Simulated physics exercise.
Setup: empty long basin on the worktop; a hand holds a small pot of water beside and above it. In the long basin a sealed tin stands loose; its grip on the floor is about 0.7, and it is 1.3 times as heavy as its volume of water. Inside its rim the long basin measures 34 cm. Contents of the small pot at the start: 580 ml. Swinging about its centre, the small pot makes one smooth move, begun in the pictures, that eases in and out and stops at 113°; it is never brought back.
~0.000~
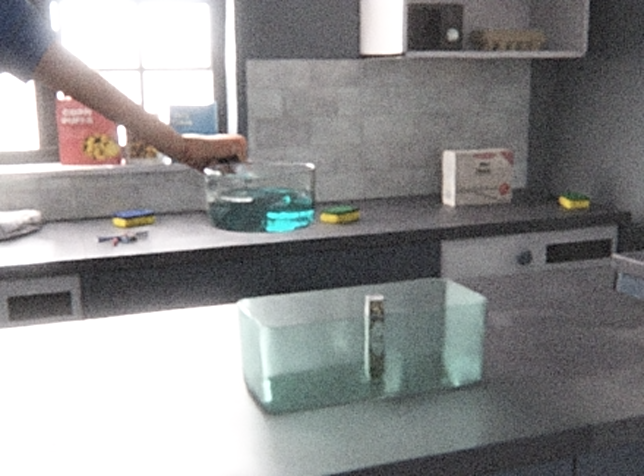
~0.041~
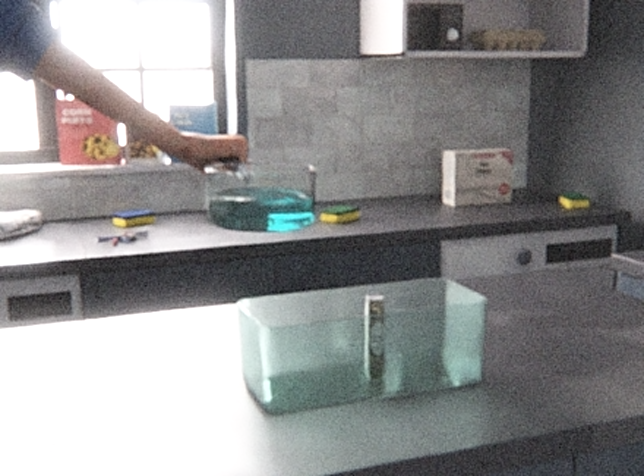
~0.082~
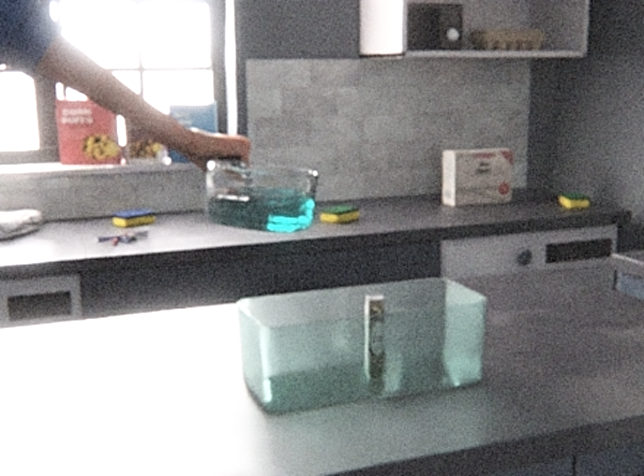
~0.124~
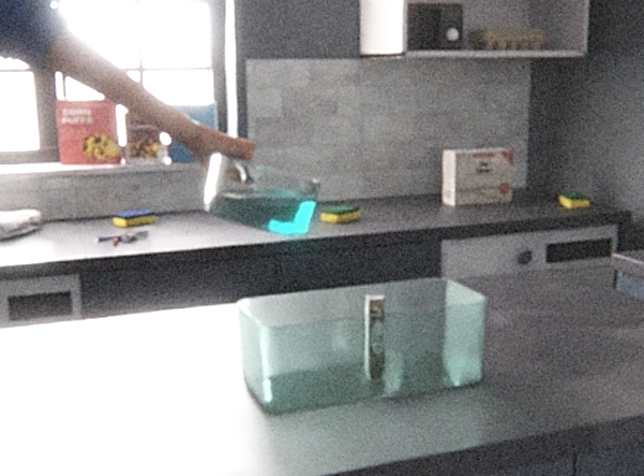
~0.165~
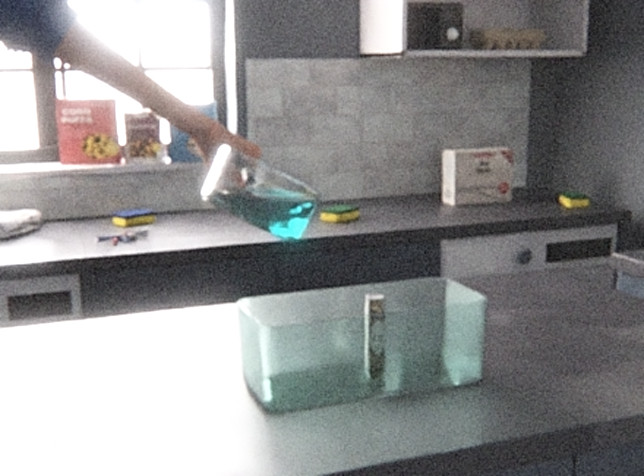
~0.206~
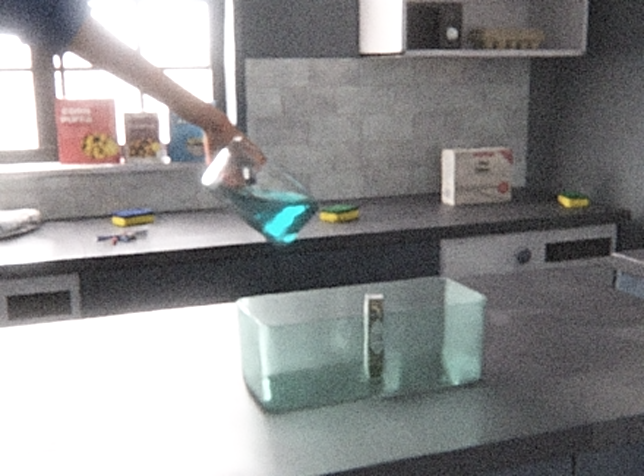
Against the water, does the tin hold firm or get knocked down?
It holds firm.
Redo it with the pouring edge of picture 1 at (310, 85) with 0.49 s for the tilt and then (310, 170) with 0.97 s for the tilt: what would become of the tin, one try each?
Run one: It tumbles. Run two: It does not tip.
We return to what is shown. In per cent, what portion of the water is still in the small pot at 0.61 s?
About 2 % is still there.
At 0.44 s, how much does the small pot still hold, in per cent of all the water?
Roughly 16 %.
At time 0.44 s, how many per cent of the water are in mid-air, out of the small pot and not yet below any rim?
Roughly 56 %.
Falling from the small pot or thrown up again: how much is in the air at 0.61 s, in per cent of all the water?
Estimated airborne part: Roughly 7 per cent.
After 0.44 s the tilt is 110° and 16 per cent is still to pour; the tin stands where it began.
After 0.61 s the tilt is 113° and 2 per cent is still to pour; the tin stands where it began.
After 0.79 s the tilt is 113° and 0 per cent is still to pour; the tin stands where it began.
After 0.99 s the tilt is 113° and 0 per cent is still to pour; the tin stands where it began.
In the end the tin stands where it began.
